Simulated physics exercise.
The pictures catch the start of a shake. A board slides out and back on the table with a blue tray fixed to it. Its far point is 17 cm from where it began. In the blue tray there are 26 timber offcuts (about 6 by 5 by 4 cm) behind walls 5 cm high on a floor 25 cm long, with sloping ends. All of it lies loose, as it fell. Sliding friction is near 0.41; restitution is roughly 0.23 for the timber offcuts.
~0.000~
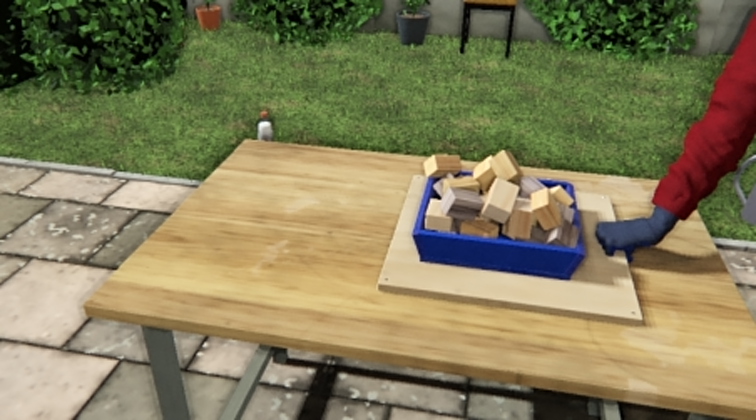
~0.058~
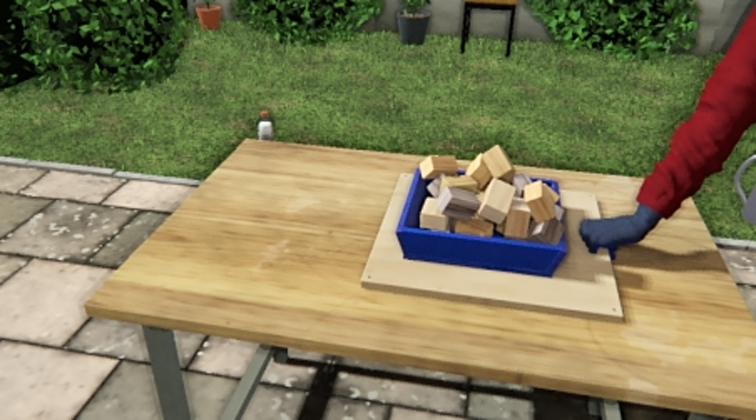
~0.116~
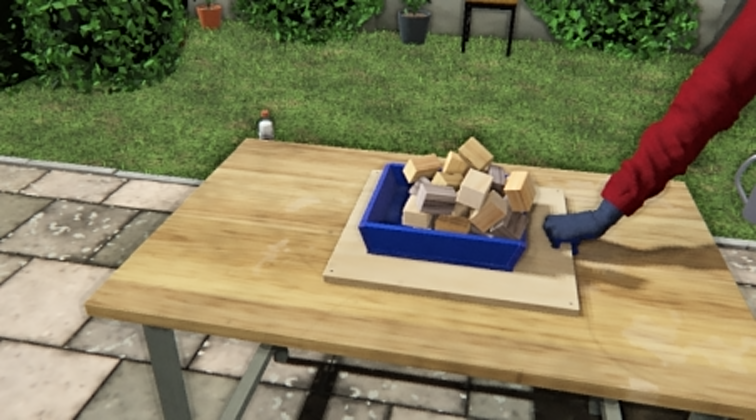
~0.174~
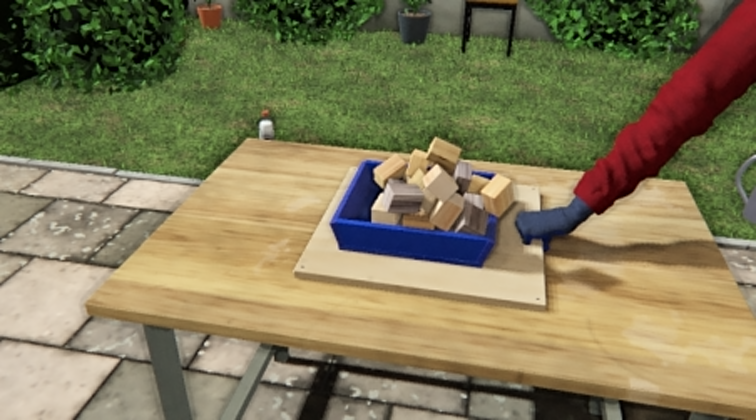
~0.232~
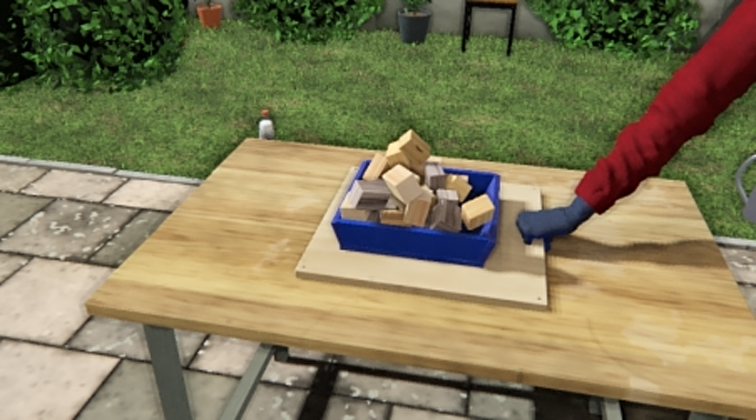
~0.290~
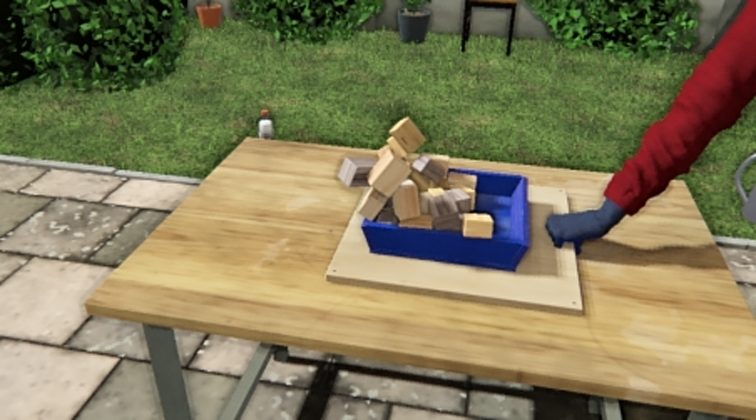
A gloved hand slides a blue tray left, then right, as blocks surge over its left end.
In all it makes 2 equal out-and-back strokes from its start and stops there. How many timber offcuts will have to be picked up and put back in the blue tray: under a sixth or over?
Out of the blue tray go more than one in six of the timber offcuts.
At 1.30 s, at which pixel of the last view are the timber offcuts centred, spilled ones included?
Around (489, 223).
After 0.45 s, blue tray 20 in, 6 out.
After 0.66 s, blue tray 19 in, 7 out.
After 0.94 s, blue tray 14 in, 12 out.
When it is over (at 1.30 s), blue tray 14 in, 12 out. Asked share, 12 of 26, 46 per cent.
